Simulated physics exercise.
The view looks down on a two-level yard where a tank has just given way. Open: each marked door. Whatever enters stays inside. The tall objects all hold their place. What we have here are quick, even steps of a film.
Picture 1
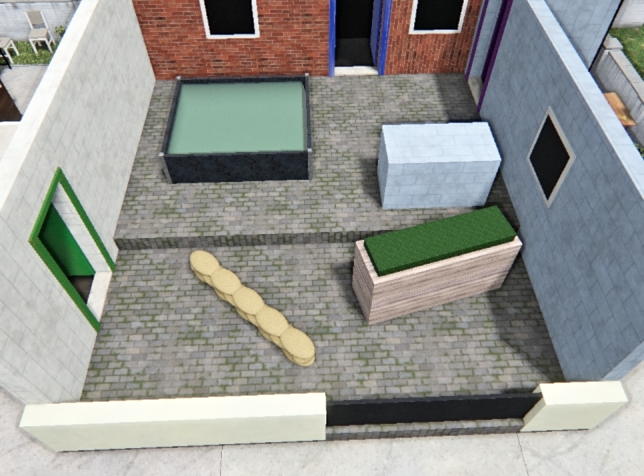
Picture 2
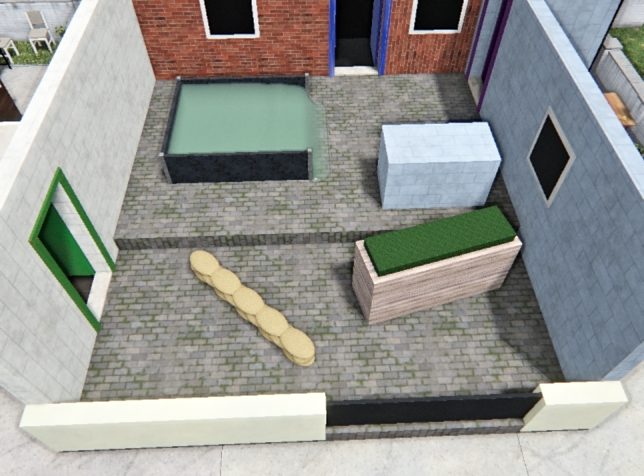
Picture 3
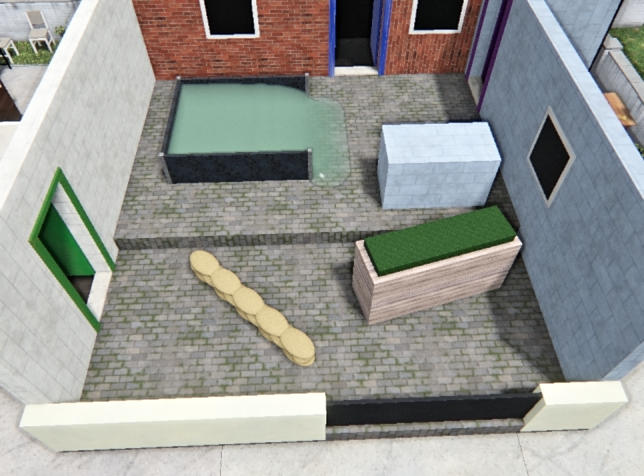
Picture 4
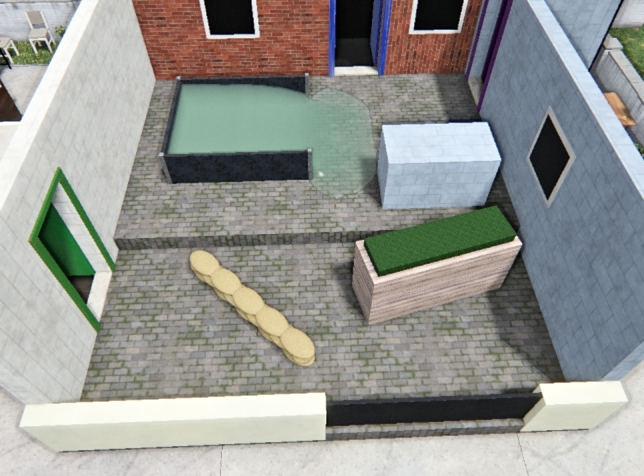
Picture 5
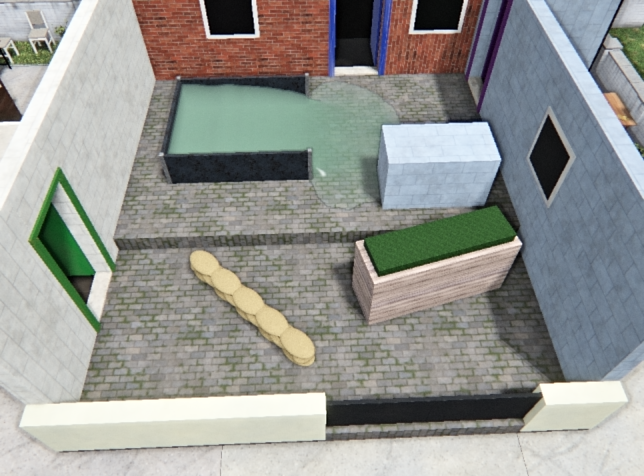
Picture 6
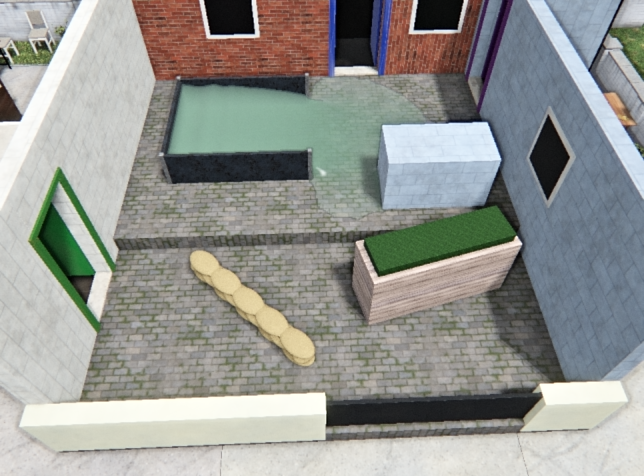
Green water fills a dark-walled tank at the upper left of a two-level, grey-paved yard, seen from high above between pale walls and a red brick house. A pale blue block stands to its right, with a green-topped planter and a diagonal row of tan discs below. Water pours from the tank's open right side, spreading across the paving towards the block, while the camera stays still.
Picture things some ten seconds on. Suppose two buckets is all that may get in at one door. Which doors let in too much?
In the end the purple door will get more than two buckets. The blue door will get more than two buckets. The green door will get two buckets at most.
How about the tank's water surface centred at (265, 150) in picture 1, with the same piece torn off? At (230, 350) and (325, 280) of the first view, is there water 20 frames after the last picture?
I'd say still dry for the first and swamped for the second.
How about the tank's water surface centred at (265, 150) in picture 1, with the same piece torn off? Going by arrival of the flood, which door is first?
That would be the purple one, I say.
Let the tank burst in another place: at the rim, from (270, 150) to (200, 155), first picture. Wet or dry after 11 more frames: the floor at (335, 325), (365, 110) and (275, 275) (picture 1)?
Soaked, untouched, soaked.
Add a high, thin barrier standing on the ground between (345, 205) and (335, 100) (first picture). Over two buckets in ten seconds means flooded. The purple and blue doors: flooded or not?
Purple door: Below the mark; blue door: Above the mark.
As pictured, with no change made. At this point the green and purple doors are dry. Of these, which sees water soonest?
The door marked purple.
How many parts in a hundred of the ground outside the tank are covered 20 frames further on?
I'd put it at roughly 45 per cent.
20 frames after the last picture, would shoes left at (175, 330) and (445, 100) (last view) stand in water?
The first spot not yet wet, the second inundated.
A moment on, water covers 30 % of the floor; the purple door wet at the sill, nothing in, the blue door wet at the sill, nothing in, the green door not reached.
Next, water covers 35 % of the floor; the purple door over two buckets in, the blue door under two buckets in, the green door not reached.
Then, water covers 45 % of the floor; the purple door far over two buckets in, the blue door over two buckets in, the green door not reached.
Later, water covers 65 % of the floor; the purple door far over two buckets in, the blue door far over two buckets in, the green door not reached.
In the end, water covers 85 % of the floor; the purple door far over two buckets in, the blue door far over two buckets in, the green door wet at the sill, nothing in.
